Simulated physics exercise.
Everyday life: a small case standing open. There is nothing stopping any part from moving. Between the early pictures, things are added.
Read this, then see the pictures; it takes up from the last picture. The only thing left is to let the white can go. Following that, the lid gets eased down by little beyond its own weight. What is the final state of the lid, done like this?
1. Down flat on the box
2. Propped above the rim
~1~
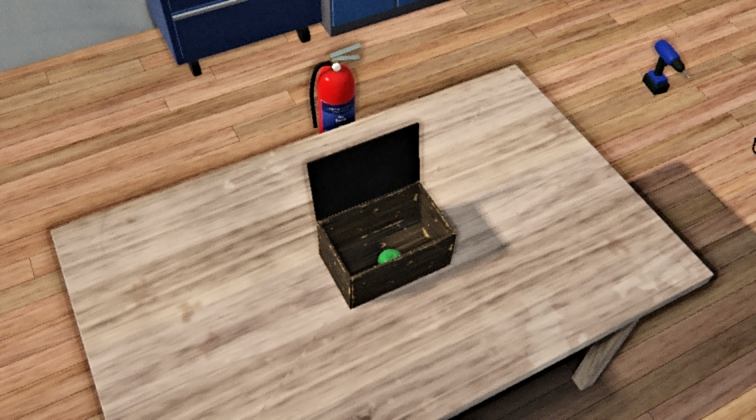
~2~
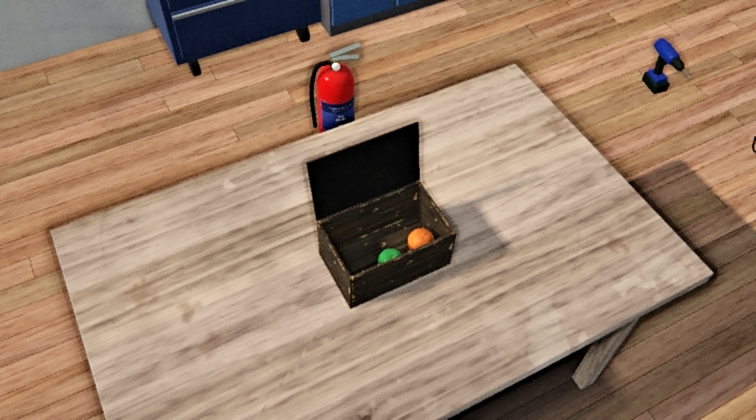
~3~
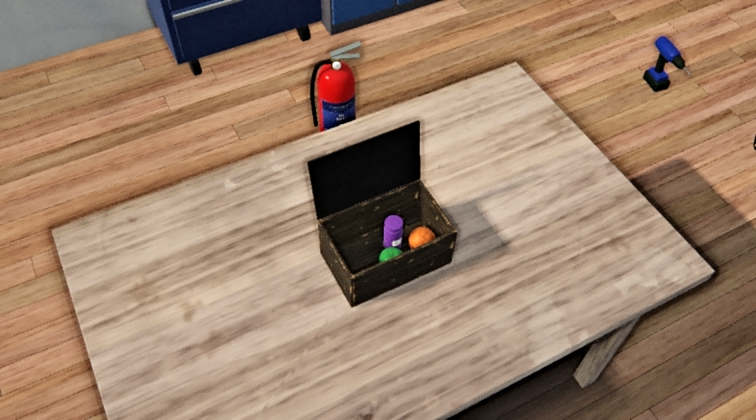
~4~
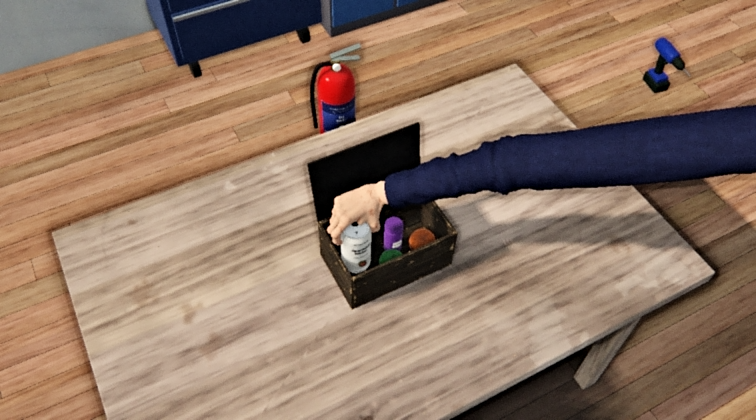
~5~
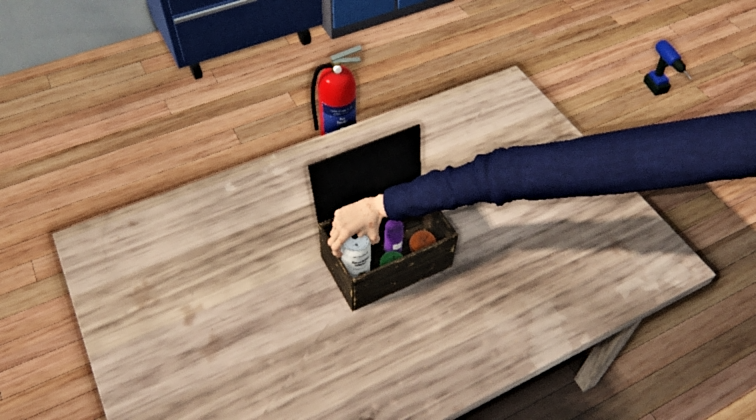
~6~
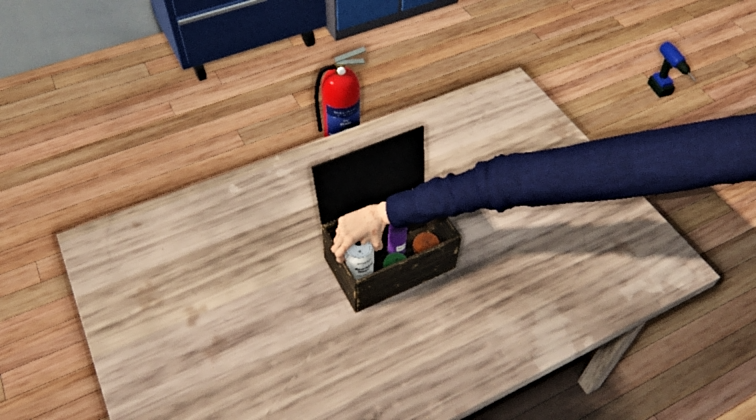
2, propped above the rim.
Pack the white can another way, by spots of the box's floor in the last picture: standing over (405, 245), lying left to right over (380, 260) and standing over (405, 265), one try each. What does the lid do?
On try one it won't go down; on try two it won't go down; on try three it fits down fine.
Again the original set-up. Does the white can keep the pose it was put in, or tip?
Looking at the last picture, it is left as set.
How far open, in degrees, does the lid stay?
About 12° above the rim.
Then, 1.20 s later than the last frame, lid starting down.
Then, 1.70 s later than the last frame, lid 51° above the rim.
Then, 2.00 s later than the last frame, lid 25° above the rim.
When it is over, lid 11° above the rim; all 4 as before. End places, in pixels of the last picture, white can near (359, 265).
